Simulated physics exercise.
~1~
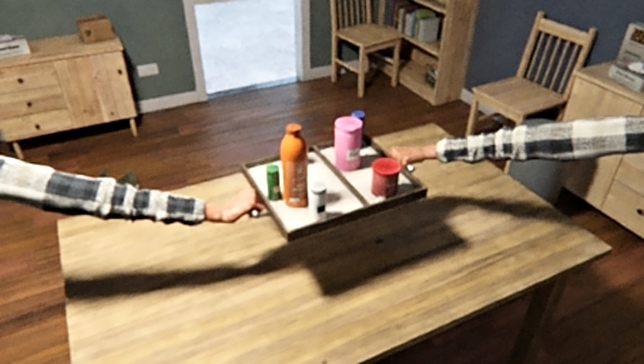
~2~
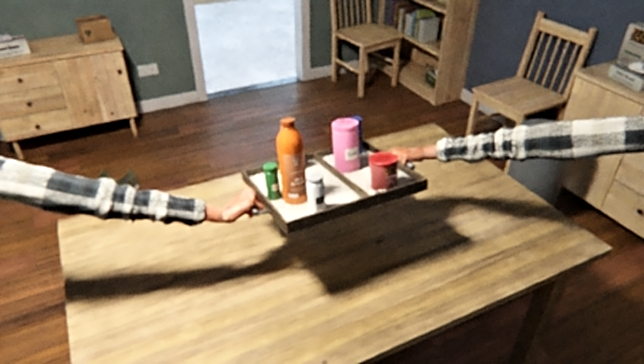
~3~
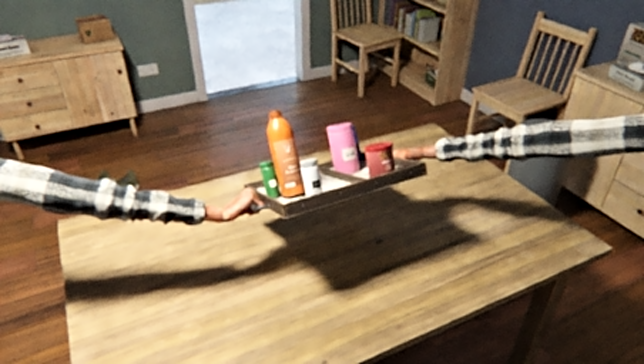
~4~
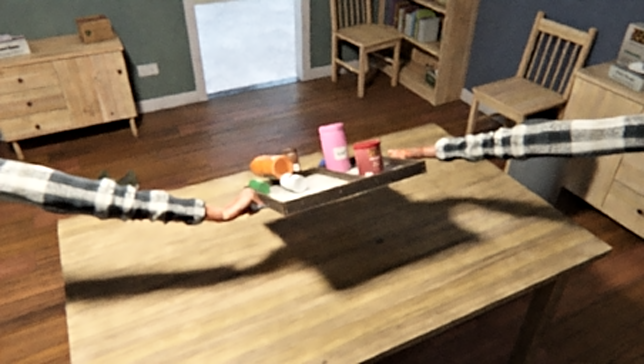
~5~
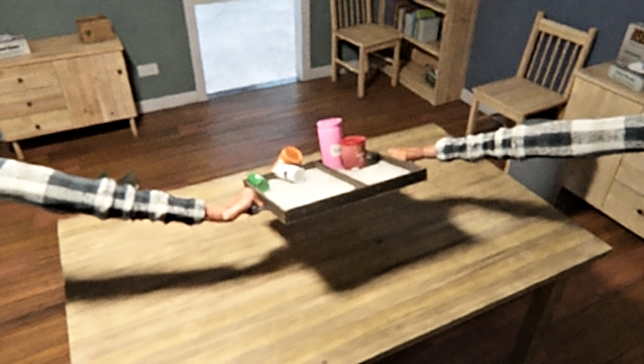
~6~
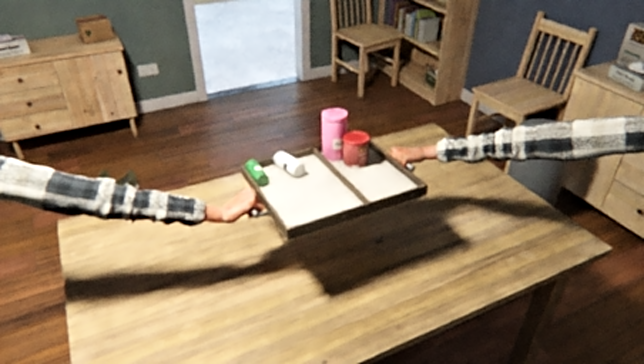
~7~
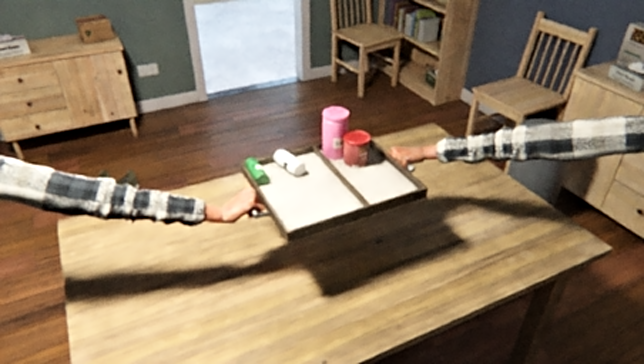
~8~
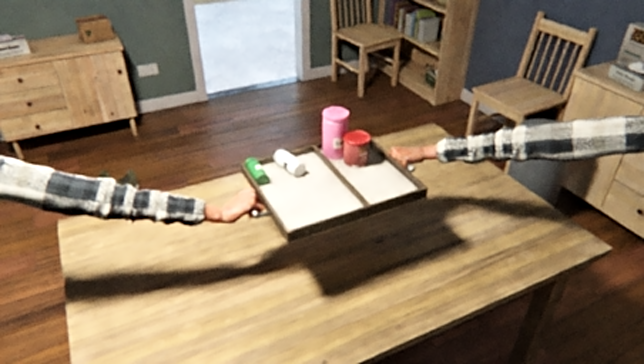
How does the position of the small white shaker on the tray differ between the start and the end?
At the start the white shaker stands upright on the tray, and at the end it is lying on its side.
